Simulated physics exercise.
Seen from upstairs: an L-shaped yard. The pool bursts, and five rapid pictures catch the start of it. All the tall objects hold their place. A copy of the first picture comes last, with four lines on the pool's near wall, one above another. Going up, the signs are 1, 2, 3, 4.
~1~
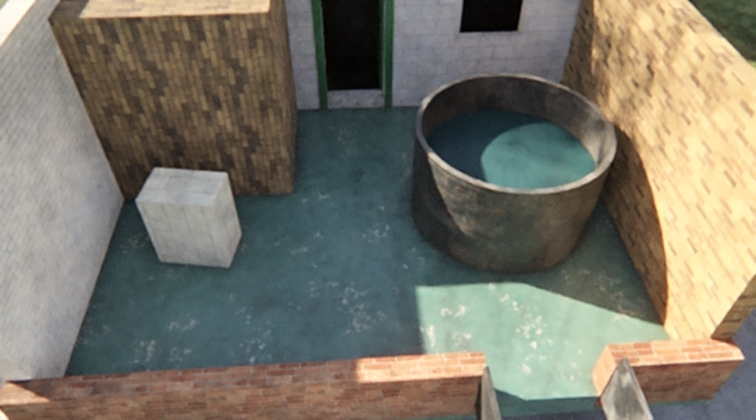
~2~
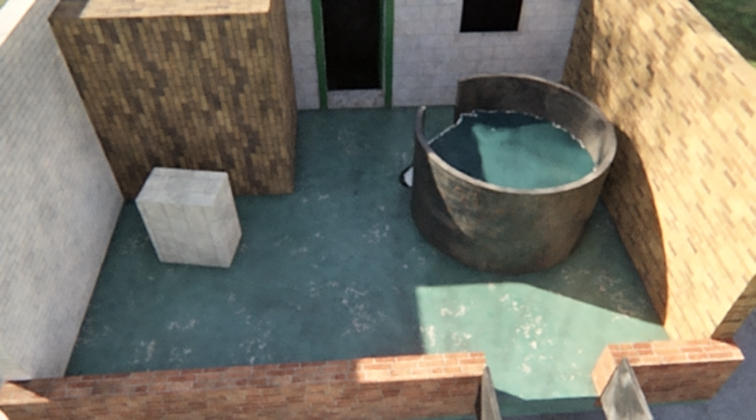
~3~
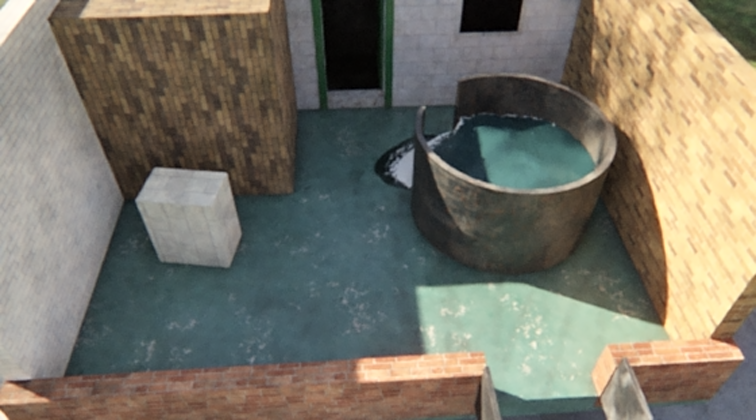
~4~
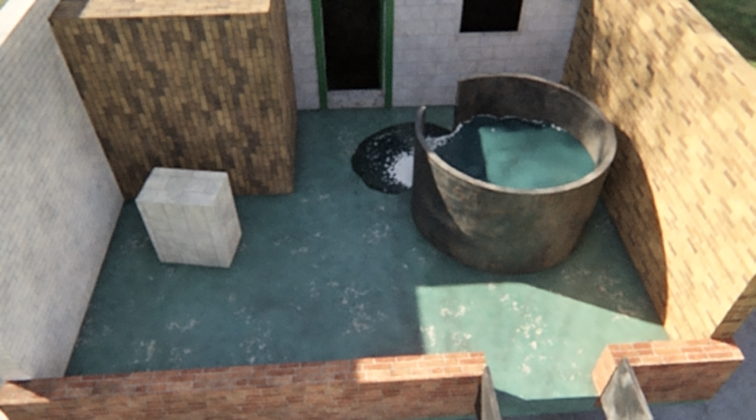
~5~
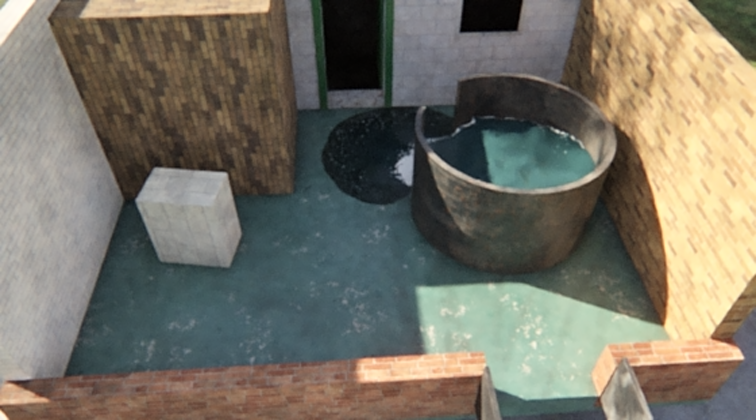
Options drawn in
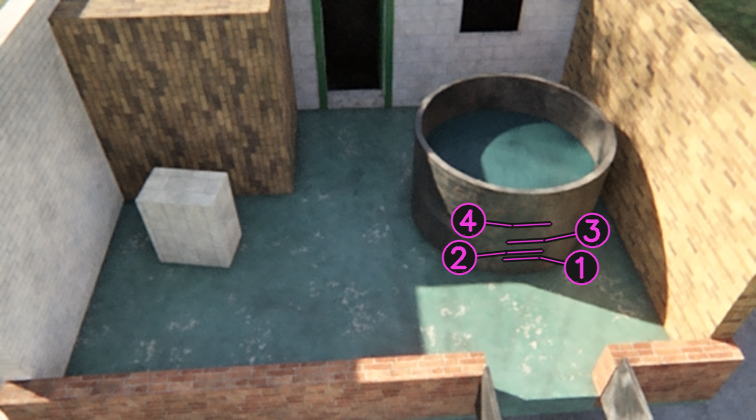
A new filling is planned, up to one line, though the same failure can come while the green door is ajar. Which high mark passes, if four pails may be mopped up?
Go for 2.
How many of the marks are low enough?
Two of them.
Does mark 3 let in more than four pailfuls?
Yes.
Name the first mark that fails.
3 it is.
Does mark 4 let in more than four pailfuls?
Yes.
On the marked copy, 1 at (521, 258); 2 at (523, 251); 3 at (526, 241); 4 at (530, 224); from the bottom up 1, 2, 3, 4.
Choosing 1, nothing gets over.
Choosing 2, a bucket or two gets in.
Choosing 3, about 10 bucketfuls get in.
Choosing 4, dozens of bucketfuls pour in.
